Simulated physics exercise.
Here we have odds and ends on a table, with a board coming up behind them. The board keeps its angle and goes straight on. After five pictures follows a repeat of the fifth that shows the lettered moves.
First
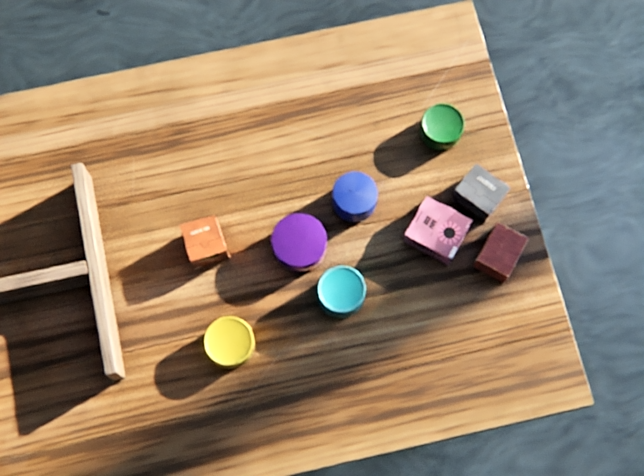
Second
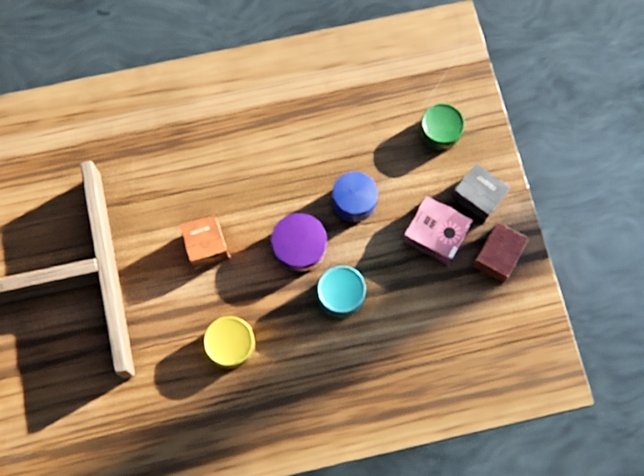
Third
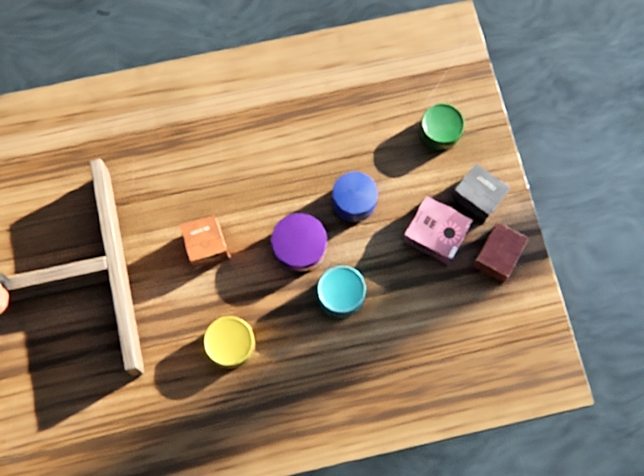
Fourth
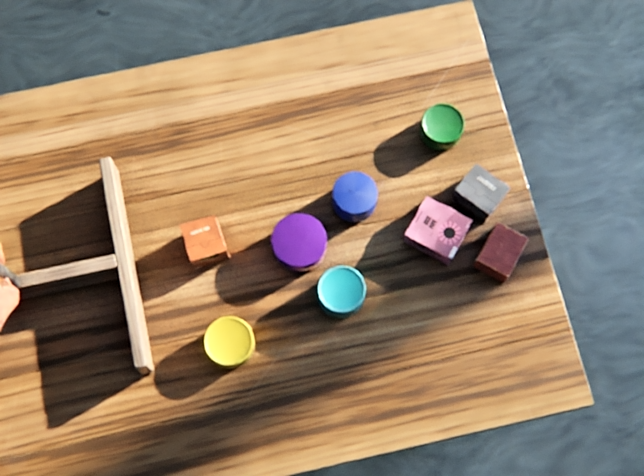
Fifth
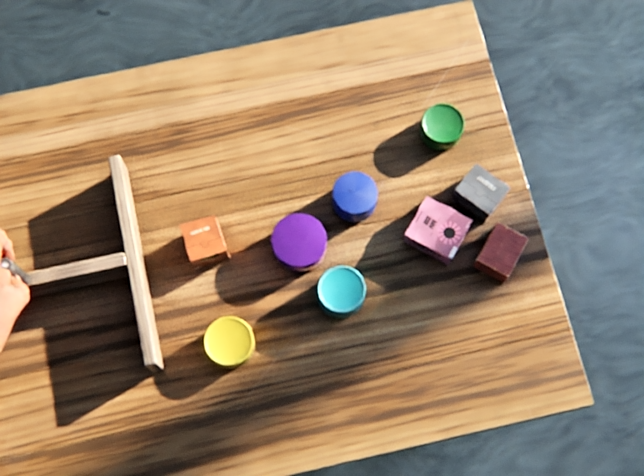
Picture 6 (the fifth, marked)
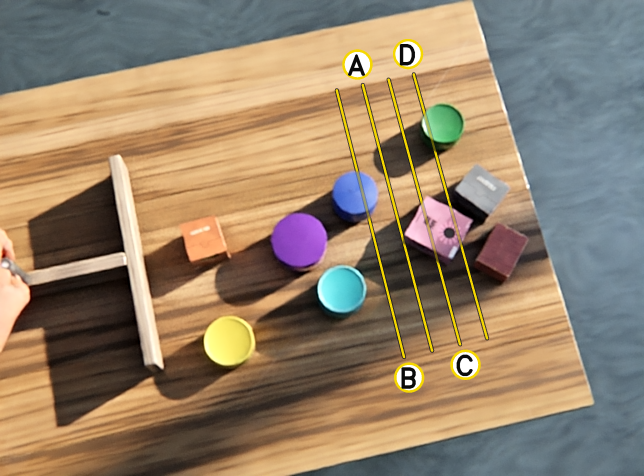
A wooden board on a handle slid slowly right across the table toward some colourful round tubs and small blocks, which stayed still, and a hand gripping the handle came into view at the left.
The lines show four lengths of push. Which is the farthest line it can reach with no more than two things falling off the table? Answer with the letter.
D.
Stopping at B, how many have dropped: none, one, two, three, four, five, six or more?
The count is none.
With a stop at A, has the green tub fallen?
No.
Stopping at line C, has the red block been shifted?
By then, yes.
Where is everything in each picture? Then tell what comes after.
Green tub (442, 128); turquoise jar (341, 293); red block (500, 253), in the first picture.
Board (102, 263); grey packet (480, 193), in the second picture.
Board (113, 261); blue tin (354, 197), in the third picture.
Board (122, 259); yellow jar (230, 343), in the fourth picture.
Board (132, 257); green tub (442, 128); turquoise jar (341, 293); red block (500, 253), in the fifth picture.
On the marked copy, A at (396, 212); B at (369, 218); C at (423, 207); D at (449, 201).
Taking D. A third of the way, board (248, 232); yellow jar (300, 327); orange box (273, 228).
Two thirds of the way, board (361, 207); red block (509, 256); pink packet (465, 243).
When it is over, board (449, 189); red block over the edge; grey packet (524, 188); one fallen.
As for the rest, A is within the limit but short; B is within the limit but short; C is within the limit but short.
